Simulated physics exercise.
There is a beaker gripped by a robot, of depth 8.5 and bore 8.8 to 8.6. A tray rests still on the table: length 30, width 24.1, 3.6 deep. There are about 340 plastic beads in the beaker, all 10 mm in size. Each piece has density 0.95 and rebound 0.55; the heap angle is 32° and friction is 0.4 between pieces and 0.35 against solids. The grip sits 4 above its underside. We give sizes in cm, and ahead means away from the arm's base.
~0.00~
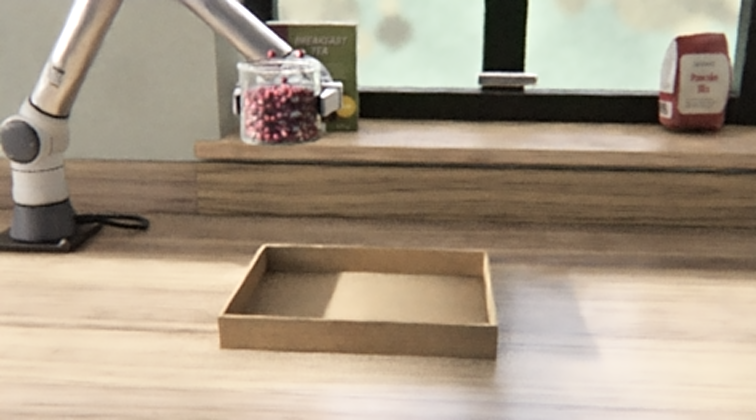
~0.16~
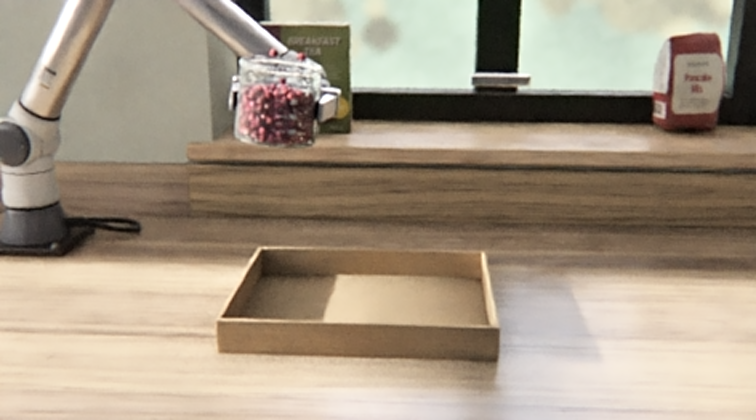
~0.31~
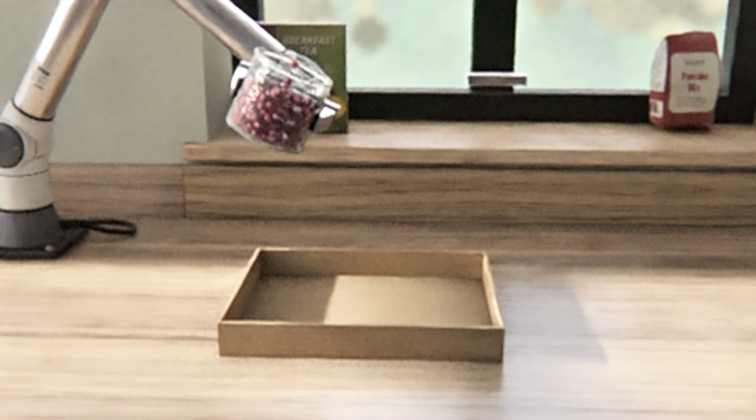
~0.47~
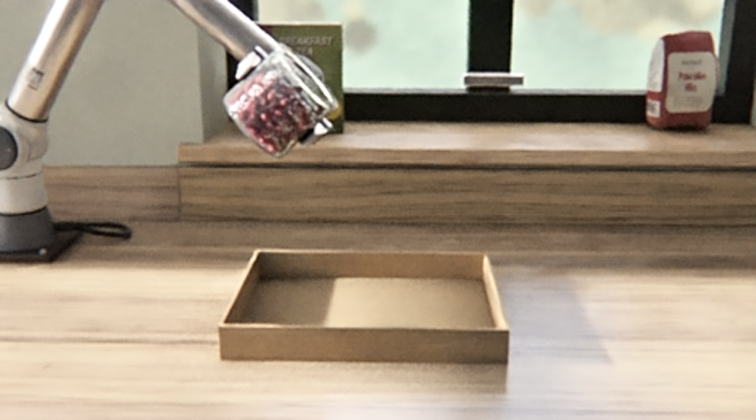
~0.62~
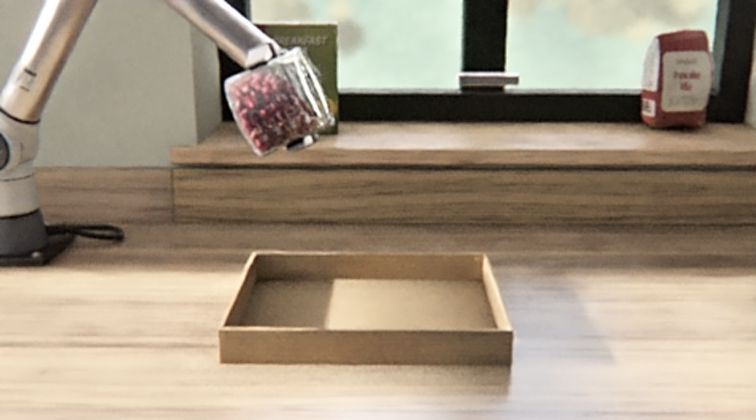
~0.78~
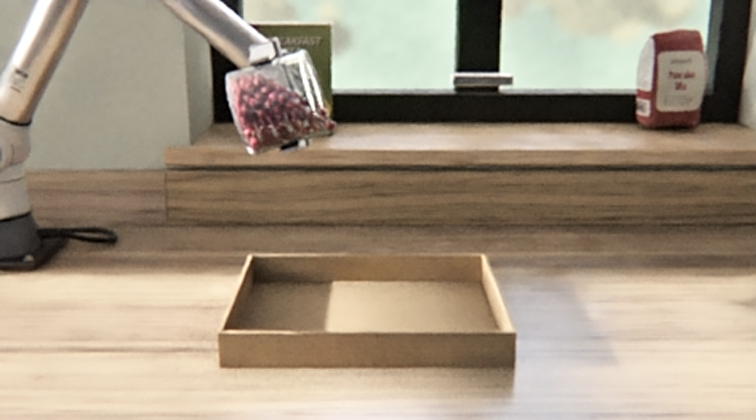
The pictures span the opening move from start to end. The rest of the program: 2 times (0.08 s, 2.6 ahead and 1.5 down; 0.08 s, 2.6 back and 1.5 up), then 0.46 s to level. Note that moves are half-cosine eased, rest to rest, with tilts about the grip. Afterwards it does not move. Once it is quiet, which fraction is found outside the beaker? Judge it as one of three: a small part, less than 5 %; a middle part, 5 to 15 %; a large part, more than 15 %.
A large part, more than 15 %.
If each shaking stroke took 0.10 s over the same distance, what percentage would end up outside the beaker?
It would come to roughly 25 %.
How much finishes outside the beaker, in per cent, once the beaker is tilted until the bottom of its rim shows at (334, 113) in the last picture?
Close to 10 in a hundred.
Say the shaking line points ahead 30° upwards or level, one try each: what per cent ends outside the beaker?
First try some 65 %, second try some 50 %.
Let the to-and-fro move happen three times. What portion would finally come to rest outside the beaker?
That would give close to 35 percent.
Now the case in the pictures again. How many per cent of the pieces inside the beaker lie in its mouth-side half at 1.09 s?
55 per cent.
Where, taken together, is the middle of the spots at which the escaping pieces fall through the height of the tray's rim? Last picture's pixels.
Around (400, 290).
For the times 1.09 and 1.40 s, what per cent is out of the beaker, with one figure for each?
The share out is 15 per cent at the earlier time and 25 per cent at the later one.
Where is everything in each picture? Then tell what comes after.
Beaker middle at (281, 102), level; upper third of the load around (281, 97), from x 245 to 315, top at y 55; 340 in the beaker, in the first picture.
Beaker middle at (278, 103), tilted 7° forward; upper third of the load around (277, 97), from x 240 to 310, top at y 55, in the second picture.
Beaker middle at (279, 102), tilted 25° forward; upper third of the load around (271, 96), from x 235 to 310, top at y 65, in the third picture.
Beaker middle at (280, 103), tilted 48° forward; upper third of the load around (267, 93), from x 235 to 320, top at y 75, in the fourth picture.
Beaker middle at (280, 103), tilted 66° forward; upper third of the load around (265, 90), from x 235 to 315, top at y 75, in the fifth picture.
Beaker middle at (278, 104), tilted 73° forward; upper third of the load around (262, 94), from x 235 to 330, top at y 75; 340 in the beaker, in the sixth picture.
After 1.09 s, tilted 73° forward, highest piece 27 above the table; 284 in the beaker, 12 in the tray, 44 in flight or on a rim.
After 1.40 s, tilted 19° forward, highest piece 29 above the table; 247 in the beaker, 81 in the tray, 4 on the table or floor, 8 in flight or on a rim.
After 1.76 s, level, highest piece 29 above the table; 247 in the beaker, 84 in the tray, 8 on the table or floor, 1 in flight or on a rim.
After 2.81 s, level, highest piece 29 above the table; 247 in the beaker, 85 in the tray, 8 on the table or floor.
At rest, 247 in the beaker, 85 in the tray, 8 on the table or floor. That is 27 % outside the beaker.
